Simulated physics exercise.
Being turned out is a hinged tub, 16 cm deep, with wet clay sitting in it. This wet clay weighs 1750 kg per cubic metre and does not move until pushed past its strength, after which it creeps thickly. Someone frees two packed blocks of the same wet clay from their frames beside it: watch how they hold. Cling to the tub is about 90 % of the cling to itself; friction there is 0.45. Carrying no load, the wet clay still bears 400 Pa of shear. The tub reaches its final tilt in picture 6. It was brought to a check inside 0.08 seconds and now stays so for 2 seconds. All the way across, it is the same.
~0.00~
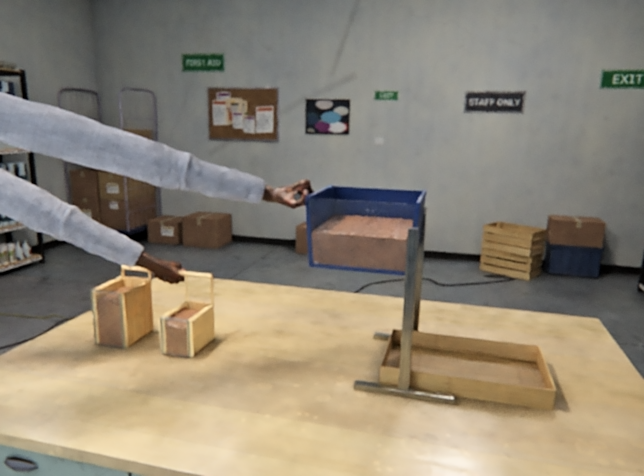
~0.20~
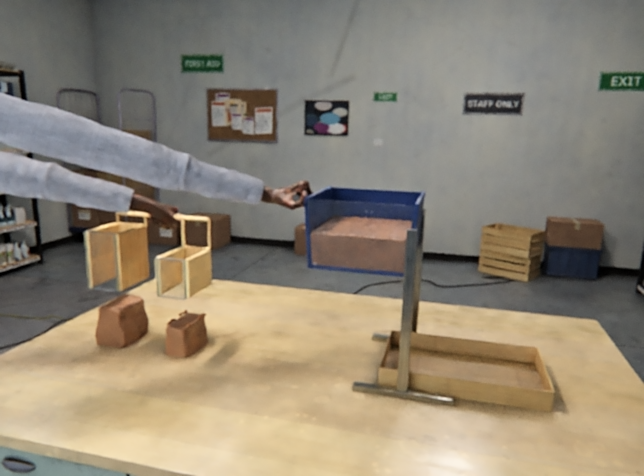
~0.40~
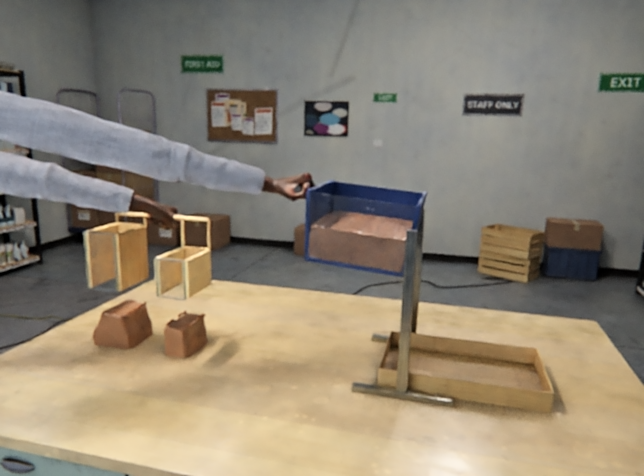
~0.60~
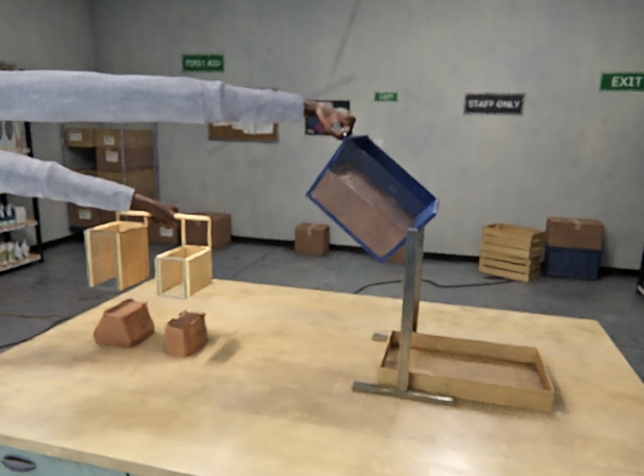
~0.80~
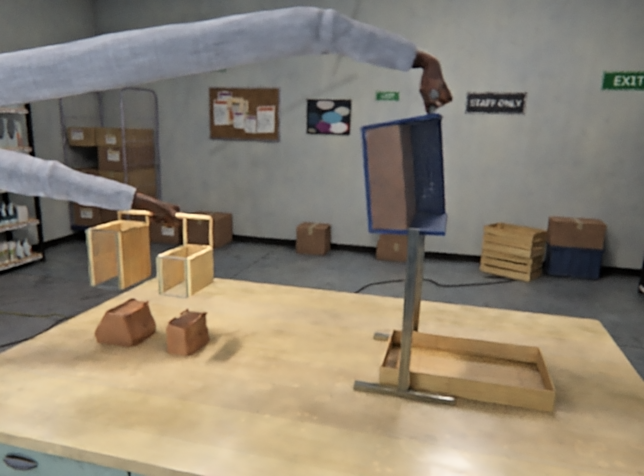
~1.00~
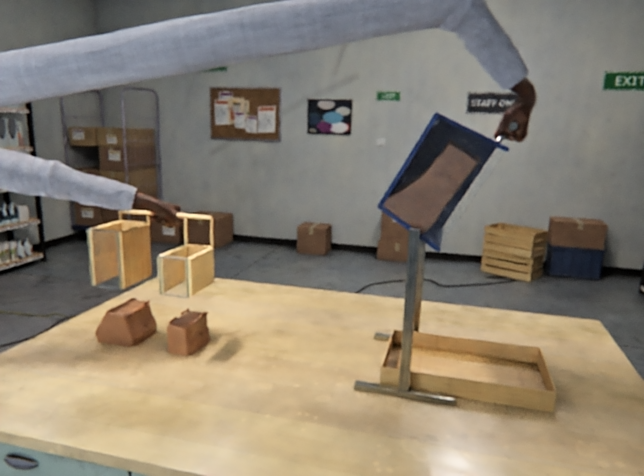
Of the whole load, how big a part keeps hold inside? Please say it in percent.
The part that keeps hold inside is about 6 %.
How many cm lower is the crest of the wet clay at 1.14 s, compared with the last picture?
Some 13 cm.
After 1.14 s, the tub is at 119 degrees and holds 33 %.
After 1.31 s, the tub is at 119 degrees and holds 15 %.
After 1.48 s, the tub is at 119 degrees and holds 6 %.
After 1.65 s, the tub is at 119 degrees and holds 6 %.
After 3.00 s, the tub is at 119 degrees and holds 6 %.
